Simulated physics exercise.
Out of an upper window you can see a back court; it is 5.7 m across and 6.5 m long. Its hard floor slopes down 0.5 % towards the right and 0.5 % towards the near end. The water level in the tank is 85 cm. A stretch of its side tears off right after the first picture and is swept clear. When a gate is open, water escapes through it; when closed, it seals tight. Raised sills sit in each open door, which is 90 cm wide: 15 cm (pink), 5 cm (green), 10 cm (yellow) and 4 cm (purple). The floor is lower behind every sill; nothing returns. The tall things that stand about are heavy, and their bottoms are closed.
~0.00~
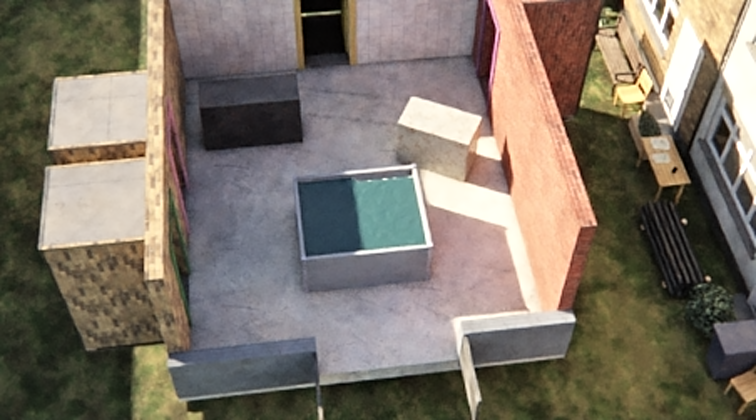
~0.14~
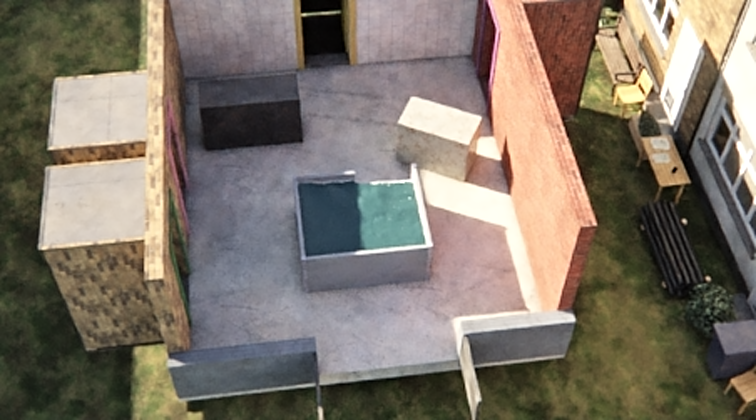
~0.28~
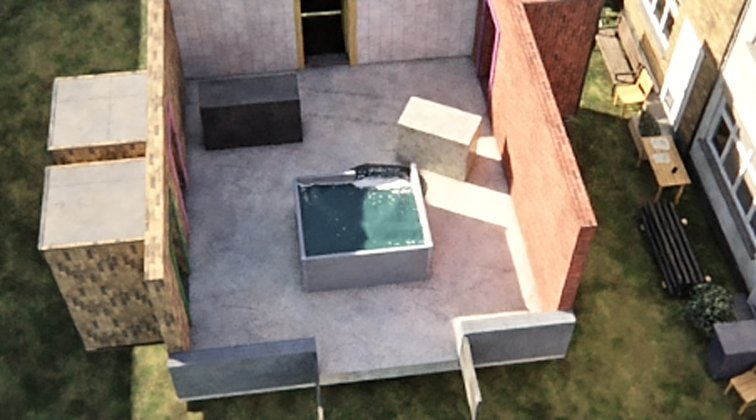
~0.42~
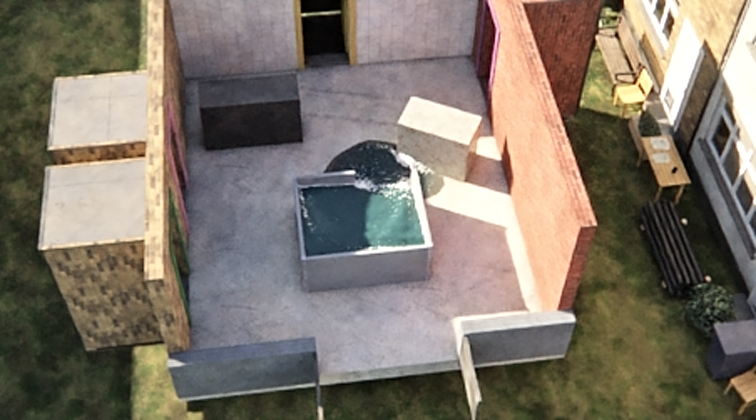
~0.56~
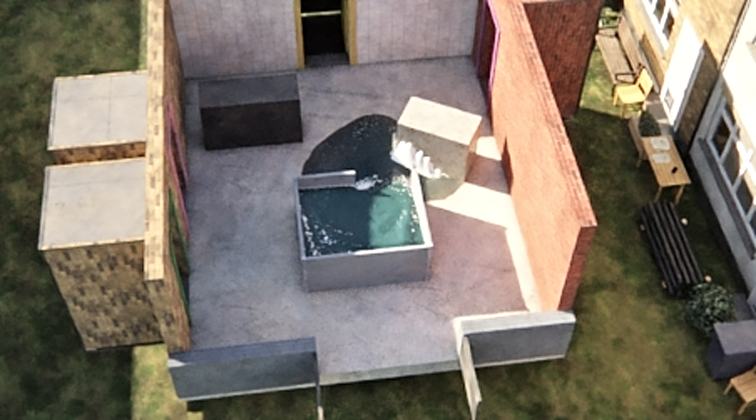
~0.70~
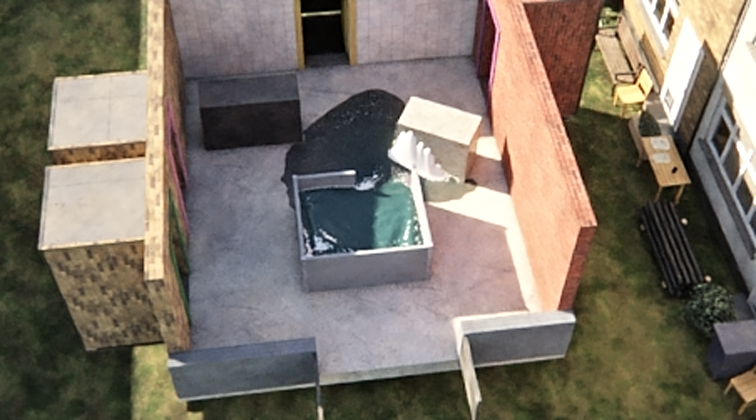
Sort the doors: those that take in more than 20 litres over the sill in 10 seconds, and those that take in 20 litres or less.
Sorted: The pink door takes in 20 litres or less; the green door takes in 20 litres or less; the yellow door takes in more; the purple door takes in more.
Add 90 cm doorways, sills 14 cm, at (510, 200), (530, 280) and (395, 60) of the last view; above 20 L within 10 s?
In turn: Short of it, short of it, beyond it.
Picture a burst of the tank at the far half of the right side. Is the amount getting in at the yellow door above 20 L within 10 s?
Then: Yellow short of it.
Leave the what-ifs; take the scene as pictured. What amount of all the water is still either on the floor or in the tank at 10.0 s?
Some 80 in a hundred.
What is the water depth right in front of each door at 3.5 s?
In centimetres, the pink door has 3, the green door 0, the yellow door 20 and the purple door 8.
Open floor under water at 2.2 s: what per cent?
50 %.
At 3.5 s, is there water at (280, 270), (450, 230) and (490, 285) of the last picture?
Listed in sequence, the spots are bone dry, drenched and drenched.
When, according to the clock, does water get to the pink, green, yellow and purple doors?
Pink: 2.4 s; green: 5.0 s; yellow: 1.0 s; purple: 2.2 s.
After 1.4 s water covers 30 % of the floor and is deepest (55 cm) near (409, 165); pink door not reached, green door not reached, yellow door 7 cm at the sill, 16 L in, purple door not reached.
After 2.2 s water covers 50 % of the floor and is deepest (38 cm) near (409, 165); pink door not reached, green door not reached, yellow door 25 cm at the sill, 117 L in, purple door not reached.
After 3.5 s water covers 65 % of the floor and is deepest (28 cm) near (409, 165); pink door 3 cm at the sill, 0 L in, green door not reached, yellow door 20 cm at the sill, 236 L in, purple door 8 cm at the sill, 5 L in.
After 6.0 s water covers 95 % of the floor and is deepest (16 cm) near (195, 77); pink door 4 cm at the sill, 0 L in, green door 3 cm at the sill, 0 L in, yellow door 13 cm at the sill, 298 L in, purple door 9 cm at the sill, 33 L in.
After 10.0 s water covers 100 % of the floor and is deepest (11 cm) near (460, 56); pink door 2 cm at the sill, 0 L in, green door 7 cm at the sill, 4 L in, yellow door 8 cm at the sill, 307 L in, purple door 9 cm at the sill, 79 L in.
